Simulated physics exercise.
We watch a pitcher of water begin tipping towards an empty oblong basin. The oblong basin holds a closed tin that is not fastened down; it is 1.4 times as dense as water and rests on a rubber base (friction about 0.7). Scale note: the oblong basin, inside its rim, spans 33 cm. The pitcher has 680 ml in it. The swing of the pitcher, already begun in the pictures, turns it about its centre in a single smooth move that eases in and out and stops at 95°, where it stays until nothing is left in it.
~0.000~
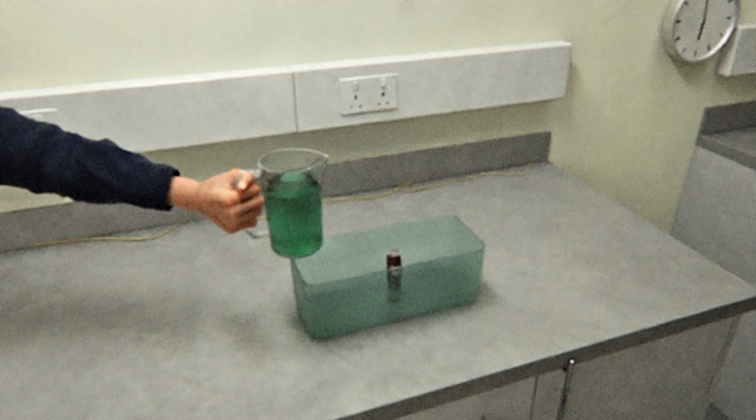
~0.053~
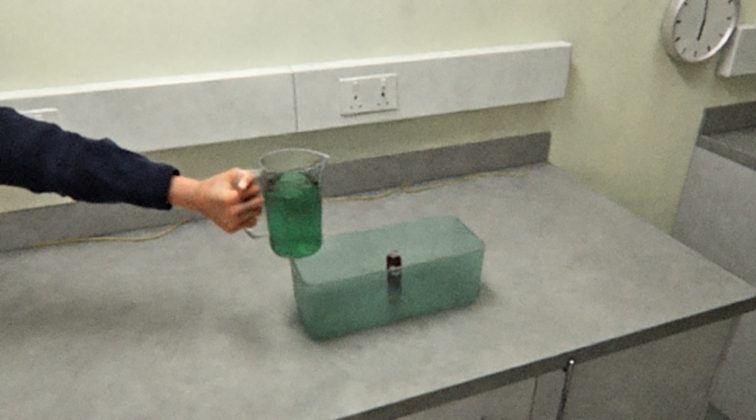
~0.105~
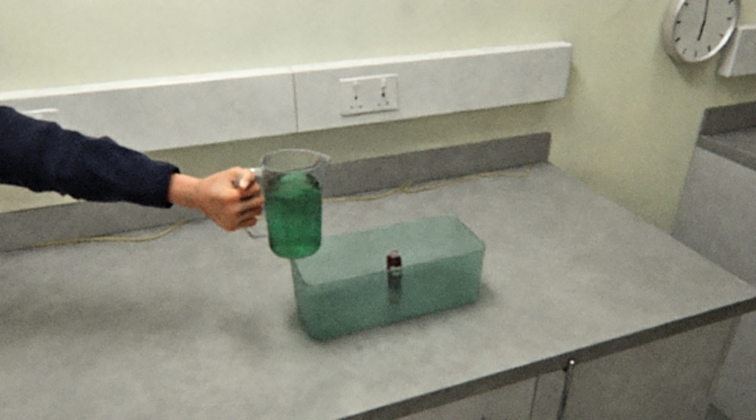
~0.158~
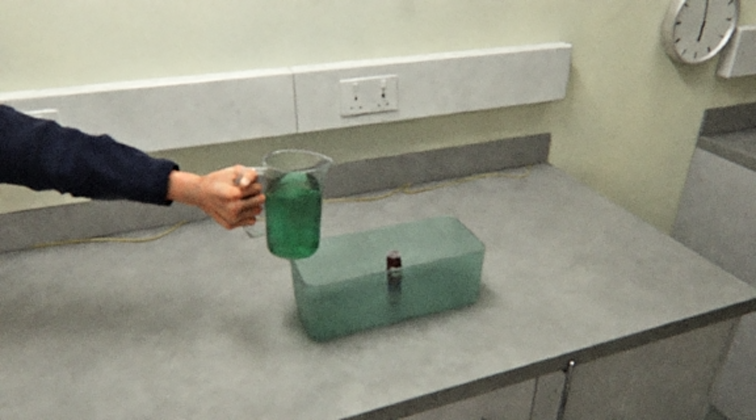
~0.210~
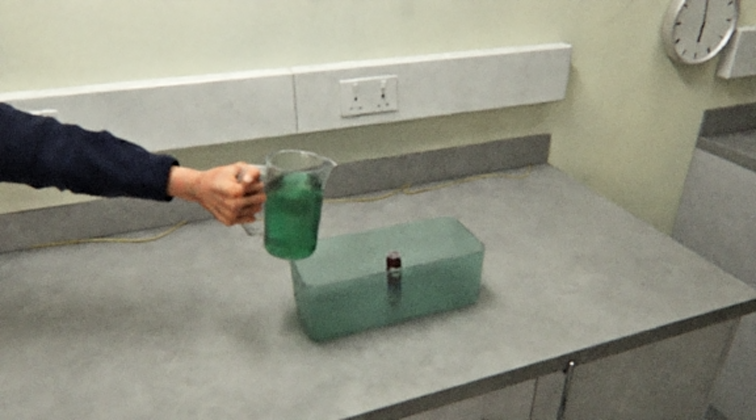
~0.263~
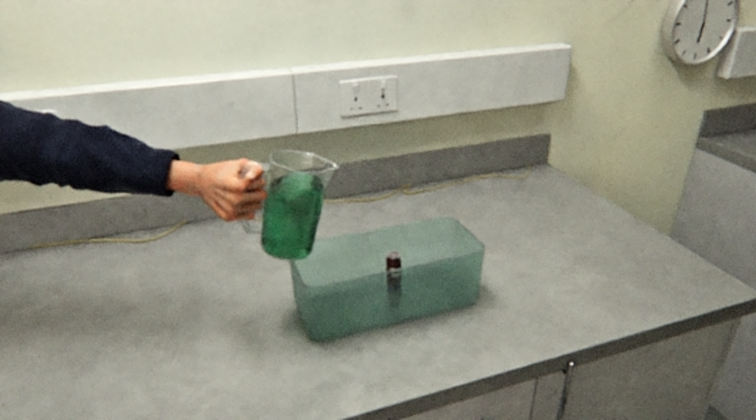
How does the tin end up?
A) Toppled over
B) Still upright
Toppled over.
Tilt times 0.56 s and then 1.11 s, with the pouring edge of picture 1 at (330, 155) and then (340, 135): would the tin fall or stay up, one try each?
Try 1: Tipped over; try 2: Still standing.
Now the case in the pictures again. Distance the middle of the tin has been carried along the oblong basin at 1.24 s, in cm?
Around 8 cm.
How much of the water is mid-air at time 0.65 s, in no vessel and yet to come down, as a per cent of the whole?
Around 6 in a hundred.
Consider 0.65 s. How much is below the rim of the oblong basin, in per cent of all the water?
Near 0 in a hundred.
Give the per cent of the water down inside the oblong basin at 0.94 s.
Value: Approx. 26 %.
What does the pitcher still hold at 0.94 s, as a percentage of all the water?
Close to 58 percent of the whole amount.
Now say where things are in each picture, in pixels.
In the first frame, tilt 0°; pouring edge (329, 156); surface from (264, 185) to (318, 176); the oblong basin's rim runs from (296, 266) to (470, 230); the tin's top is at (394, 255).
In the second frame, tilt 1°; pouring edge (329, 156); surface from (263, 185) to (318, 177).
In the third frame, tilt 2°; pouring edge (331, 157); surface from (265, 185) to (319, 177).
In the fourth frame, tilt 5°; pouring edge (333, 160); surface from (265, 186) to (320, 178).
In the fifth frame, tilt 9°; pouring edge (336, 163); surface from (266, 186) to (322, 179).
In the sixth frame, tilt 13°; pouring edge (339, 166); surface from (269, 187) to (324, 179).
Then, 0.65 s in, the tilt is 64° and 94 per cent is still to pour; the tin stands where it began.
Then, 0.94 s in, the tilt is 92° and 58 per cent is still to pour; the tin leans 5°.
Then, 1.24 s in, the tilt is 95° and 18 per cent is still to pour; the tin lies on its side.
Then, 1.57 s in, the tilt is 95° and 5 per cent is still to pour; the tin lies on its side.
Finally, the tin lies on its side.
